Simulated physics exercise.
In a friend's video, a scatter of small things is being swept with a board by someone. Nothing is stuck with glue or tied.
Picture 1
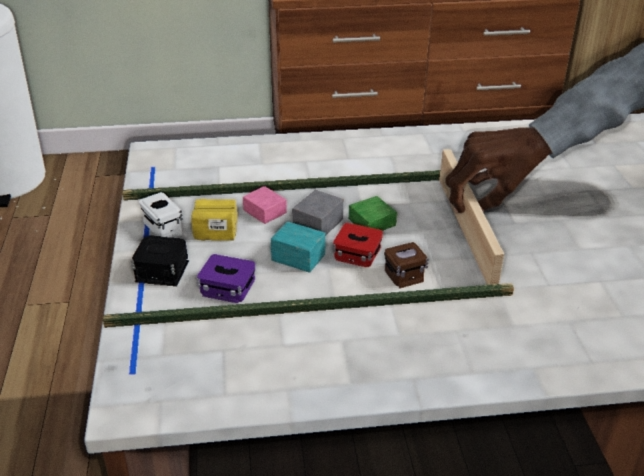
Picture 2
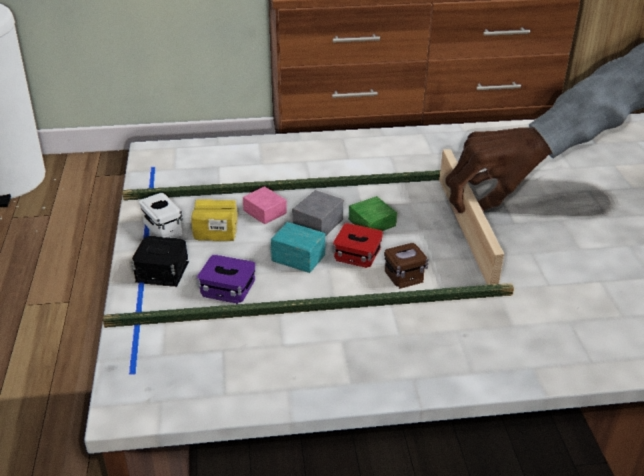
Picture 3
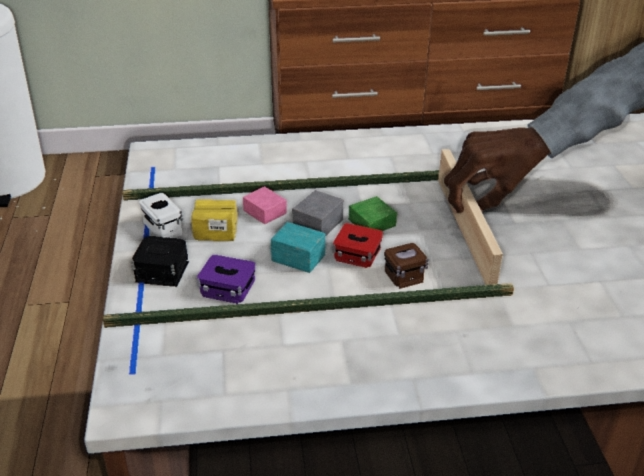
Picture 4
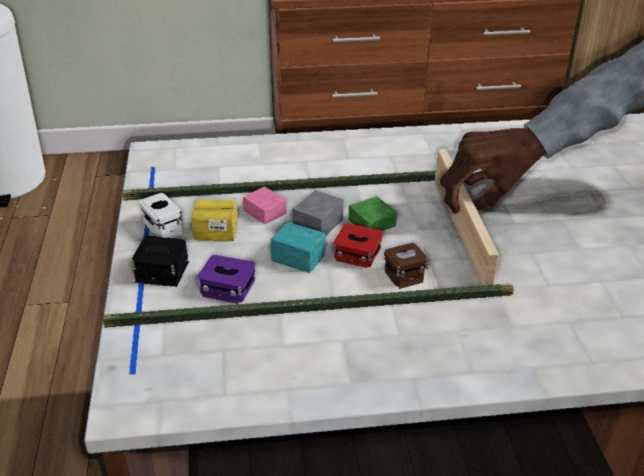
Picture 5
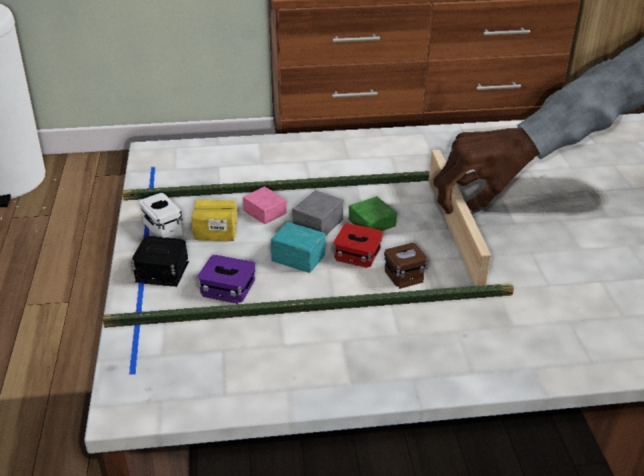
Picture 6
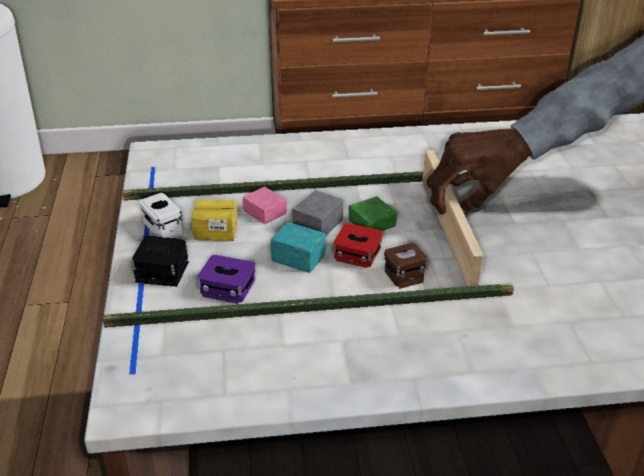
On a pale tiled tabletop, small colourful cases and blocks sat scattered between two green strips while a hand slid a wooden board slightly left toward them, and none of the little things moved.
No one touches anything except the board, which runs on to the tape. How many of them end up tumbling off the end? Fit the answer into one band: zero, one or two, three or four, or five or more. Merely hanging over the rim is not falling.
I would say five or more.
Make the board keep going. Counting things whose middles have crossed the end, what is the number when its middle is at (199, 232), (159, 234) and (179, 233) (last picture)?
3, 6 and 3.
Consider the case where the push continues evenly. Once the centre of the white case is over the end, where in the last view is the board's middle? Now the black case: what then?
Near (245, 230) and (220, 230).
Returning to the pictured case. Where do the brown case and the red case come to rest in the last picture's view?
They end up close to (121, 285) and (123, 257).
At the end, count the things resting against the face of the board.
The count in contact is 4.
Soon after, none off yet; white case at rest near (161, 217); black case at rest near (161, 261); yellow box at rest near (215, 220).
At rest, the number that fall off is five or more; fallen, grey block, turquoise block, purple case, yellow box, black case and white case.
